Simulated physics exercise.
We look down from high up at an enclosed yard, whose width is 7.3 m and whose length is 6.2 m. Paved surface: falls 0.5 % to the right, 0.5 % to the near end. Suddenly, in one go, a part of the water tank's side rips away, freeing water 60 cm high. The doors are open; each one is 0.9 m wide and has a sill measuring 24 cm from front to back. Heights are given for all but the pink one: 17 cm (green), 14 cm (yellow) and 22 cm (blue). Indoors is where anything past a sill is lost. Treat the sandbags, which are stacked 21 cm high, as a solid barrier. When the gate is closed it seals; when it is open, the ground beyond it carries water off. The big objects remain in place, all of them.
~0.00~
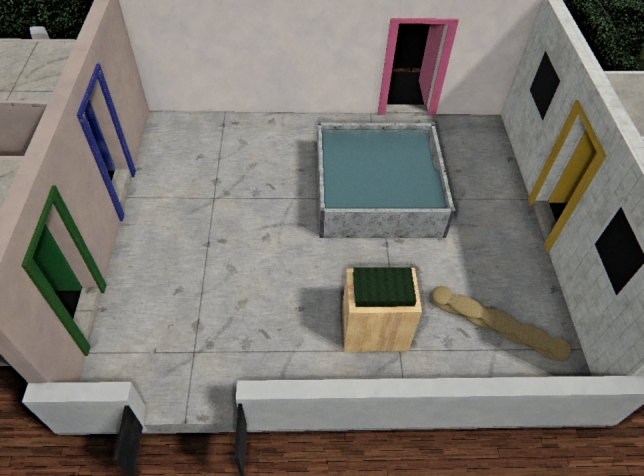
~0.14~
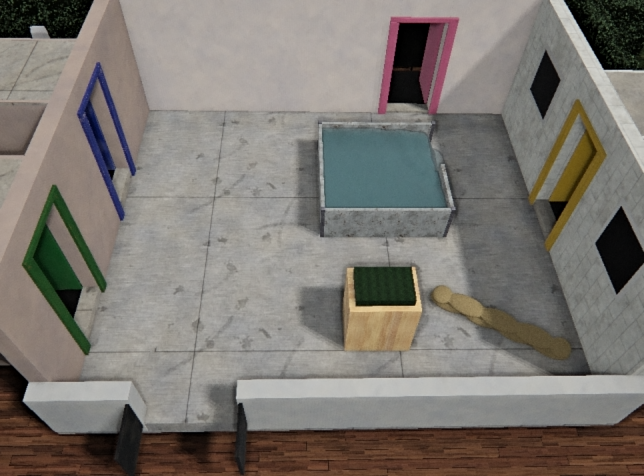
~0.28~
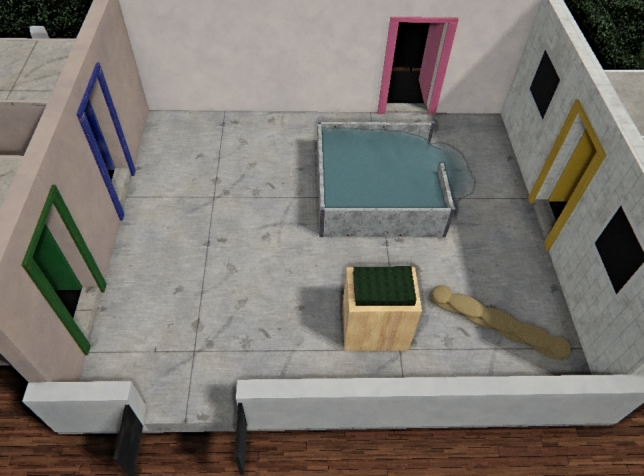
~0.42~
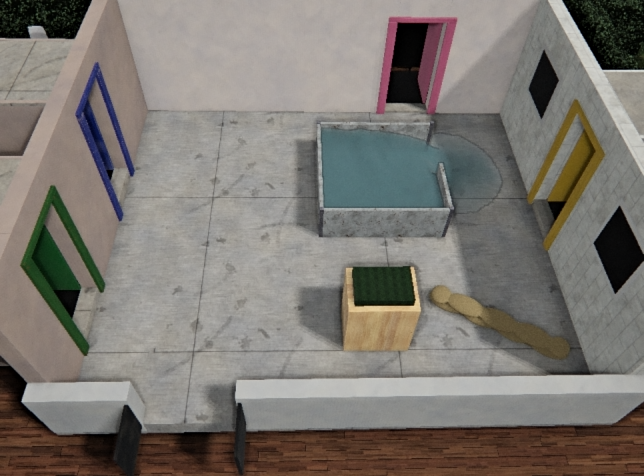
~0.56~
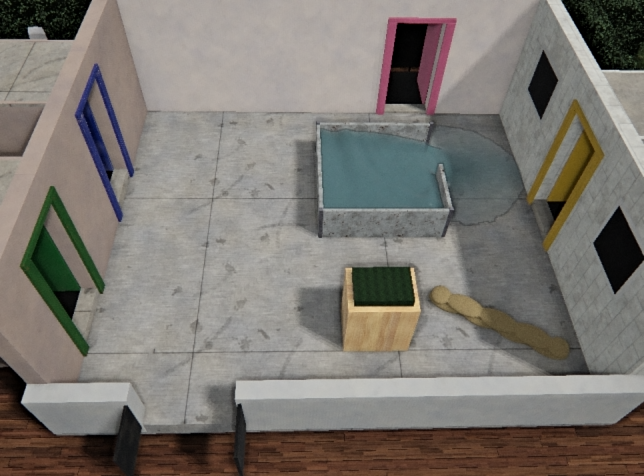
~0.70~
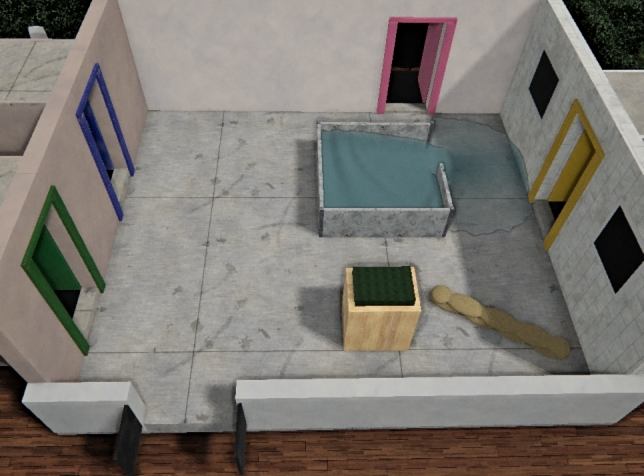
Water pouring through a broken side of a raised stone tank, spreading across the paved yard toward the right wall and yellow door.
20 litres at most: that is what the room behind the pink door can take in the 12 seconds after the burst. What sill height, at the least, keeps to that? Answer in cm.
I would say about 6 cm.
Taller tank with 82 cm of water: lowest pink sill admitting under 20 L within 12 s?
It would take a step of about 9.5 cm.
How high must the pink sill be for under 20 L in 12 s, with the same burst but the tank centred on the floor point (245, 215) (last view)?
Then about 10.5 centimetres at the least.
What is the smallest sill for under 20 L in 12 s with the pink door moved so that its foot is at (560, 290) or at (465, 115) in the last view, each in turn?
Roughly 12.5 cm, then roughly 28 cm.
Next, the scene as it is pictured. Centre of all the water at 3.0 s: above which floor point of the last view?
Centre of mass: About (429, 185) px.
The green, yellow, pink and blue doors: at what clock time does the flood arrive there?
Green = 7.5 s, yellow = 0.8 s, pink = 2.2 s, blue = 5.5 s.
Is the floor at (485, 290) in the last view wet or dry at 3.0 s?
At that moment it's submerged.
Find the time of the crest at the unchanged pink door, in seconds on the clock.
Around 2.4 s, give or take.
After 1.4 s water covers 10 % of the floor, deepest (52 cm) near (497, 115); it has not reached the pink door.
After 3.0 s water covers 25 % of the floor, deepest (30 cm) near (499, 121); 8 cm at the pink door, 3 litres in over its 5 cm sill.
After 12.0 s water covers 95 % of the floor, deepest (12 cm) near (72, 407); 4 cm at the pink door, 33 litres in over its 5 cm sill.
At the pink door as built, the water arrived by 2.2 s and peaked near 9 cm at 2.4 s.
With a sill of 5.5 cm, 27 litres would have come in within the 12 s; with 7.5 cm, 10 litres. So under 20 litres takes about 6 cm.
